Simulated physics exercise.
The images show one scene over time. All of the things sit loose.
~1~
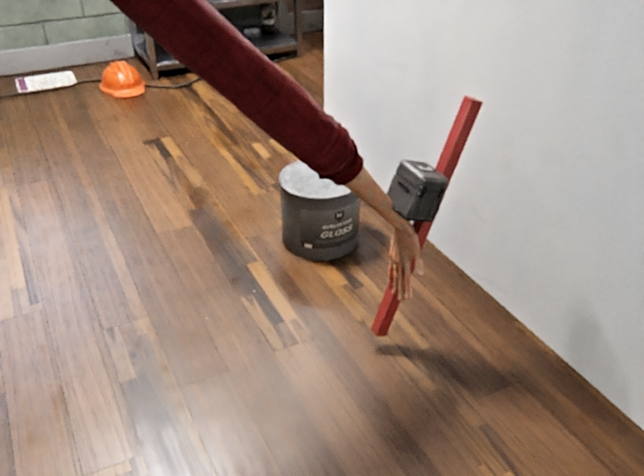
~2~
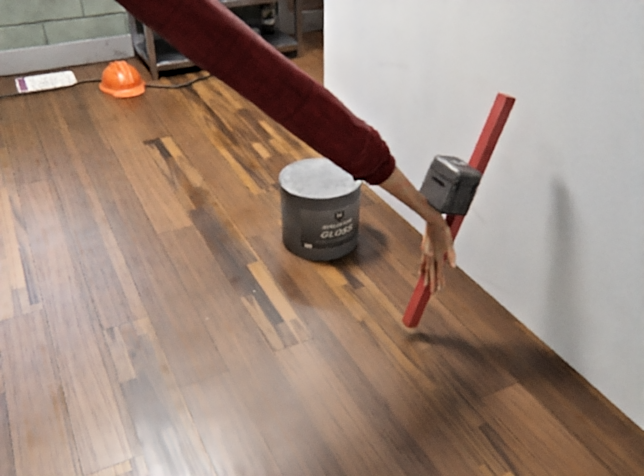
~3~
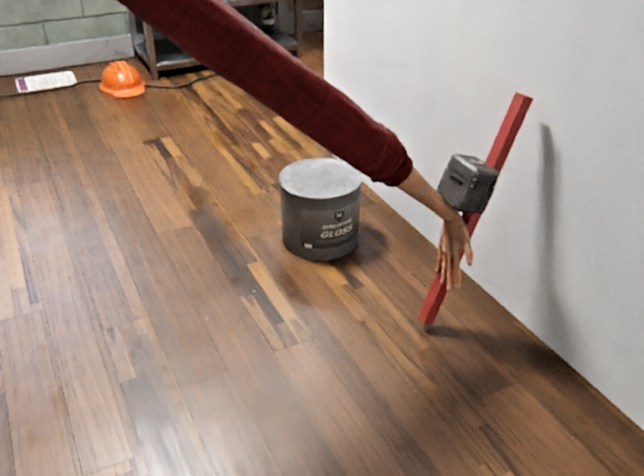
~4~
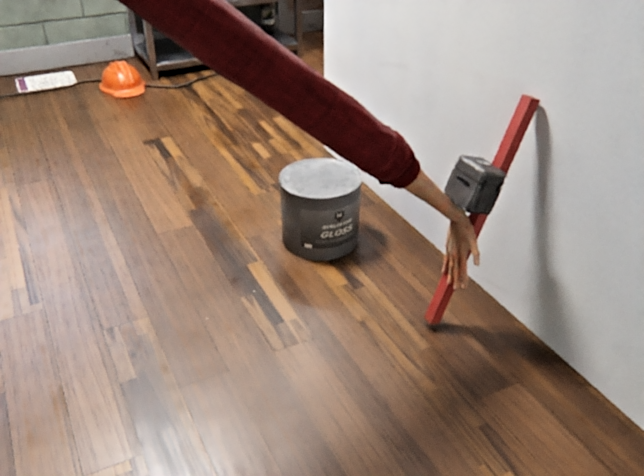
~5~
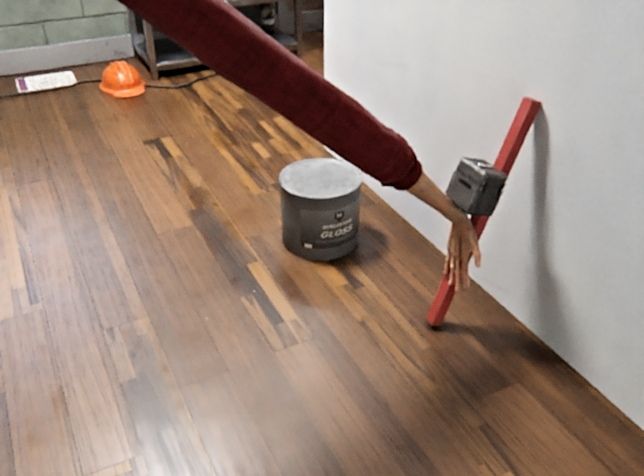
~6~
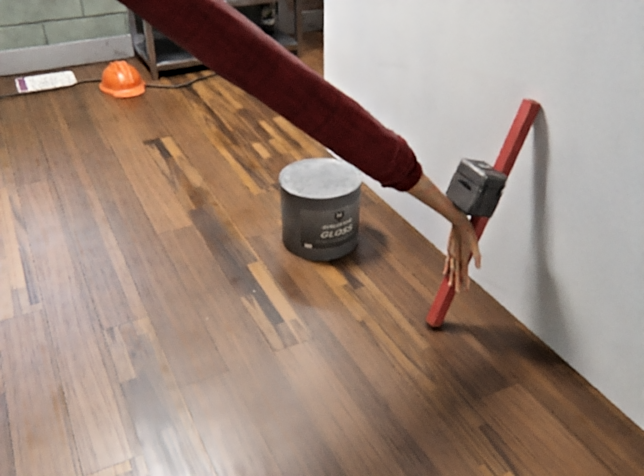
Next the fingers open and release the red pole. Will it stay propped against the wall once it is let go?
Yes, it rests where it is.
Then, 0.20 s on from there, no change.
Then, 0.50 s on from there, red pole resting near (479, 221).
In the end, both unmoved. At the end, from the last picture's camera, red pole near (479, 221). The pole remains leaning.
